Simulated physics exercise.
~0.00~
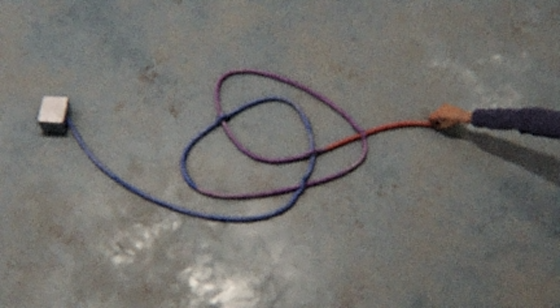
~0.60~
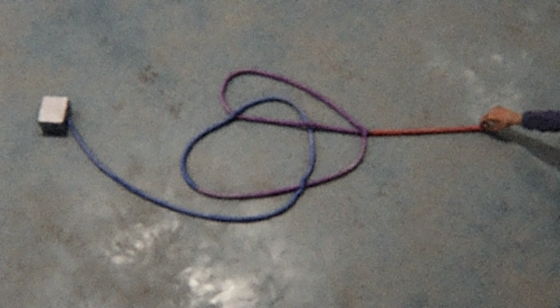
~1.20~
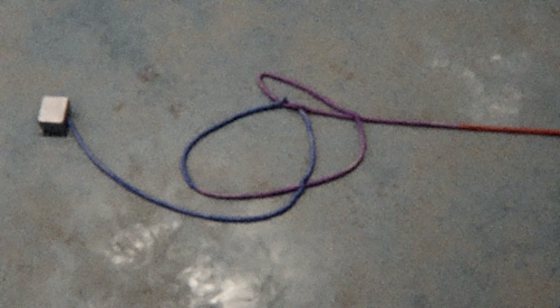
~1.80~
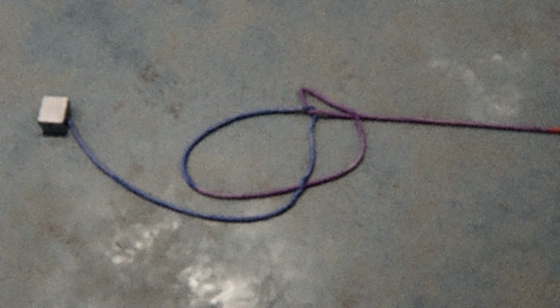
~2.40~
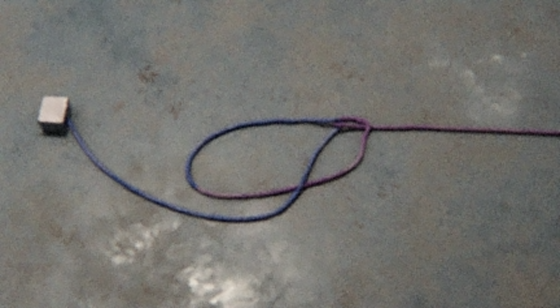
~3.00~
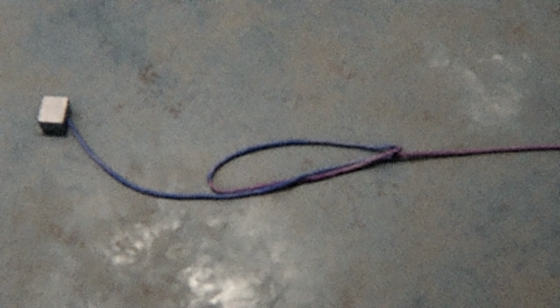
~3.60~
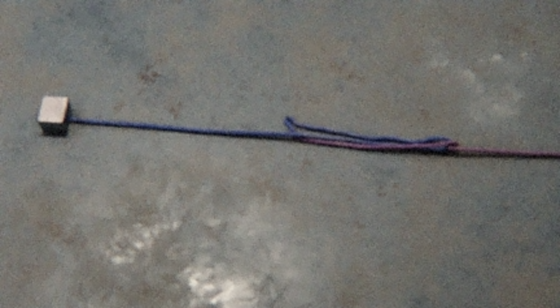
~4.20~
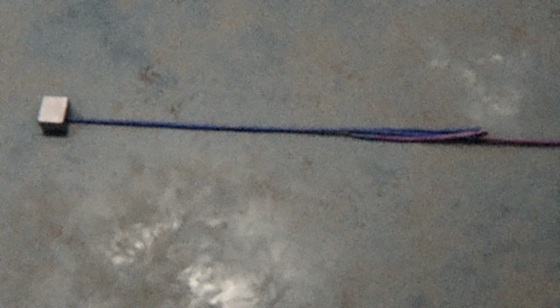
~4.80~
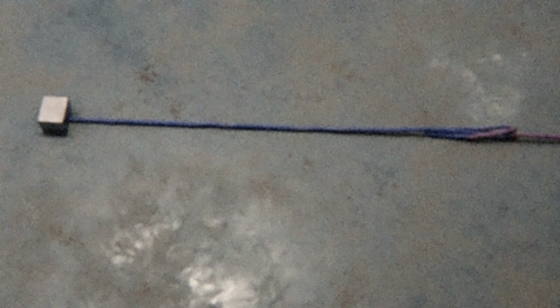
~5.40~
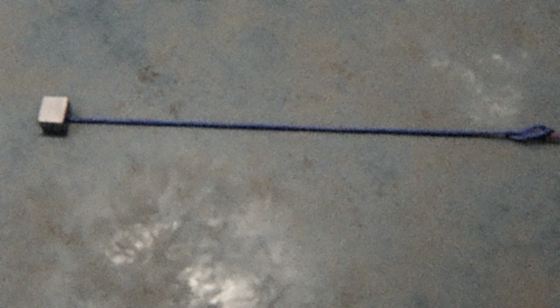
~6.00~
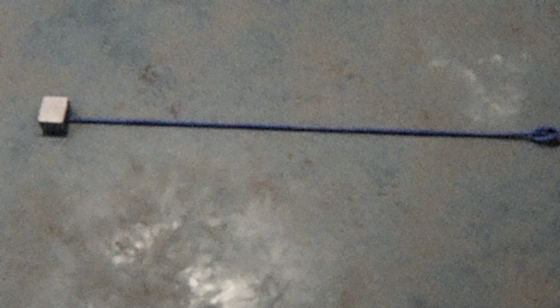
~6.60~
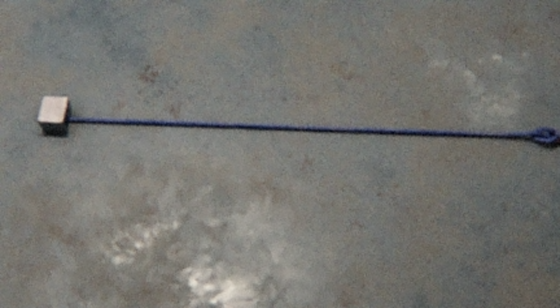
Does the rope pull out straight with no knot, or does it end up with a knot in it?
It ends up with a knot in it. The loops draw down into a small, tight knot near the right edge of the view.
